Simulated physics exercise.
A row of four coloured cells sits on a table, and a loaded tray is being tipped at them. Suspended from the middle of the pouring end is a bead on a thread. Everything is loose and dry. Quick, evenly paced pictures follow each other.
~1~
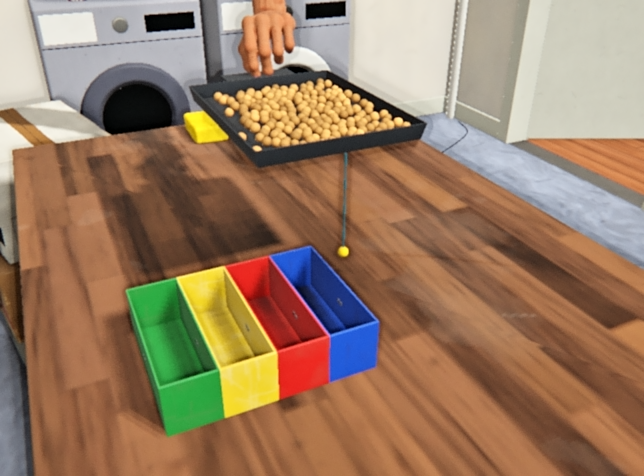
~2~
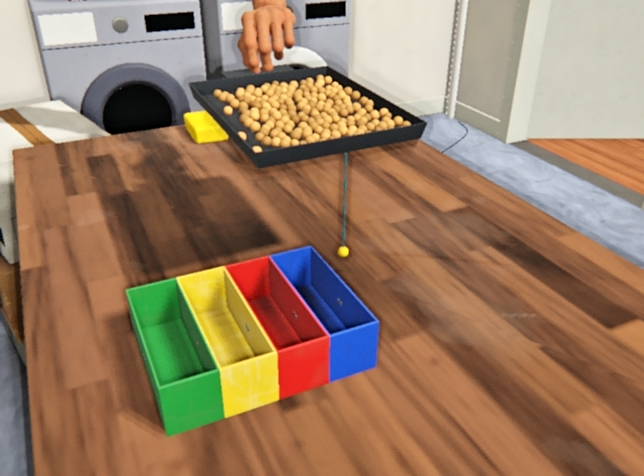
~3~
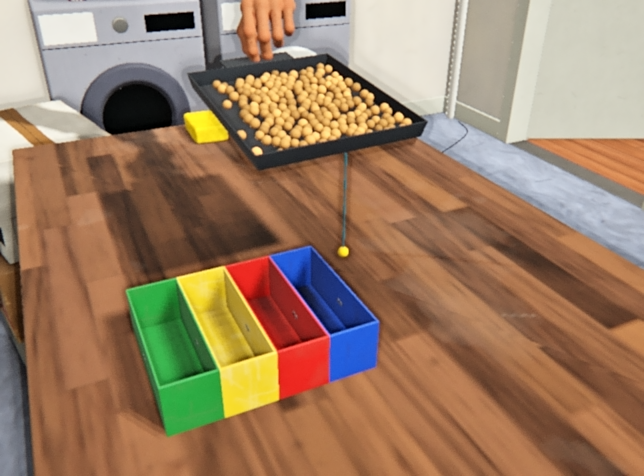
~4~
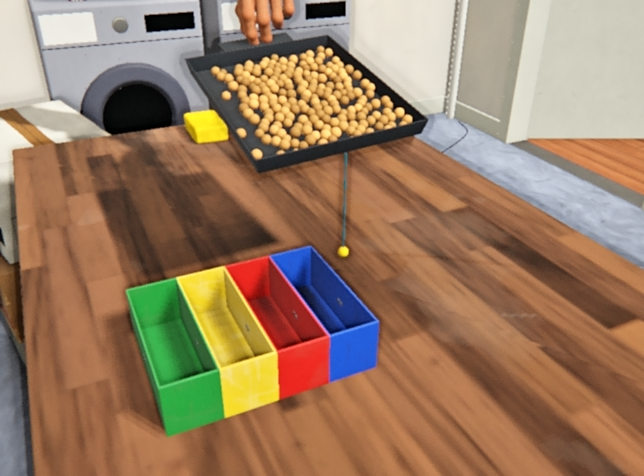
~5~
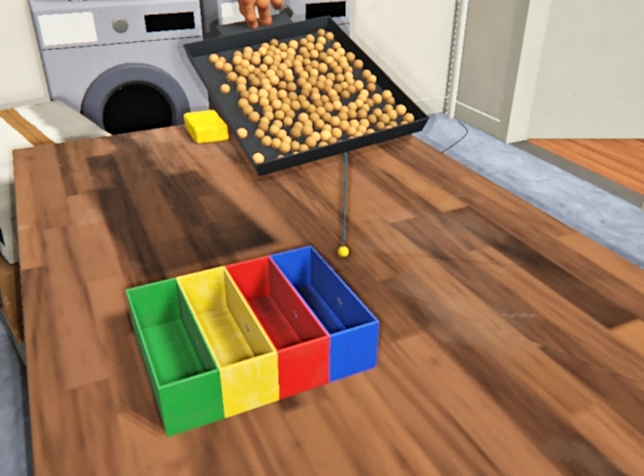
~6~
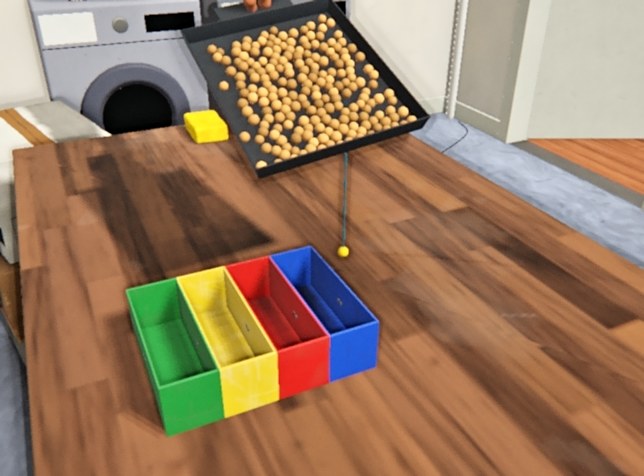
On a wooden table with green, yellow, red and blue compartments, a hand raised the back of a black tray above them, tilting it toward its front left corner as the round wooden beads spread out.
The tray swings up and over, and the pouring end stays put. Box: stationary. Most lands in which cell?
In the red cell.
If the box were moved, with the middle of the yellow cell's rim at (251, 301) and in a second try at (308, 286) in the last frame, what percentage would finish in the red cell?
About 40 per cent, then about 10 per cent.
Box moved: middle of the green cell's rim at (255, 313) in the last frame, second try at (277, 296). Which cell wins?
First try: The yellow cell; second try: The green cell.
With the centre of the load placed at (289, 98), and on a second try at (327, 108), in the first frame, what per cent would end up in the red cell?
You'd get near 50 percent first and near 50 percent after that.
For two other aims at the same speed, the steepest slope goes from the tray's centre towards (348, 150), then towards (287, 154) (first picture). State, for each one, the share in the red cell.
Roughly 10 percent first and 70 percent second.
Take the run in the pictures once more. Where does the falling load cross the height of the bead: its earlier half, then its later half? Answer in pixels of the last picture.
First roughly (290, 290), then roughly (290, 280).
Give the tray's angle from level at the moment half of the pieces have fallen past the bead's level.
Close to 90 degrees, I reckon.
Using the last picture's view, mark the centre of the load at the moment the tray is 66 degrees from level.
Around (303, 144).
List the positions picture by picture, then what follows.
The first picture shows corners of the pouring end (258, 150) and (422, 122), level; middle of the load (305, 115), round wooden beads; bead on its thread (343, 252); green cell (192, 399); yellow cell (250, 380); red cell (304, 363); blue cell (353, 347).
The second picture shows corners of the pouring end (258, 151) and (422, 122), level; middle of the load (305, 113).
The third picture shows corners of the pouring end (258, 153) and (423, 120), tipped barely, lowest at the left corner; middle of the load (305, 107).
The fourth picture shows corners of the pouring end (258, 157) and (423, 118), tipped a little, lowest at the left corner; middle of the load (305, 99).
The fifth picture shows corners of the pouring end (258, 161) and (424, 117), tipped clearly, lowest at the left corner; middle of the load (305, 93), roughly a quarter on the move.
The sixth picture shows corners of the pouring end (258, 165) and (425, 115), tipped clearly, lowest at the left corner; middle of the load (306, 91), almost all on the move; green cell (192, 399); yellow cell (250, 380); red cell (304, 363); blue cell (353, 347).
Just after the last frame, tray tipped steeply; the larger part on the tray; just a few in the red cell; just a few in the blue cell; about a tenth falling or outside the box.
A moment on, tray tipped past a quarter turn; just a few on the tray; roughly half in the red cell; roughly a quarter in the blue cell; about a tenth in the yellow cell; just a few in the green cell; roughly a quarter falling or outside the box.
Further on, tray tipped past a quarter turn; roughly half in the red cell; roughly a quarter in the blue cell; about a tenth in the yellow cell; just a few in the green cell; about a tenth falling or outside the box.
When it is over, tray tipped past a quarter turn; roughly half in the red cell; roughly a quarter in the blue cell; about a tenth in the yellow cell; just a few in the green cell; about a tenth outside the box.
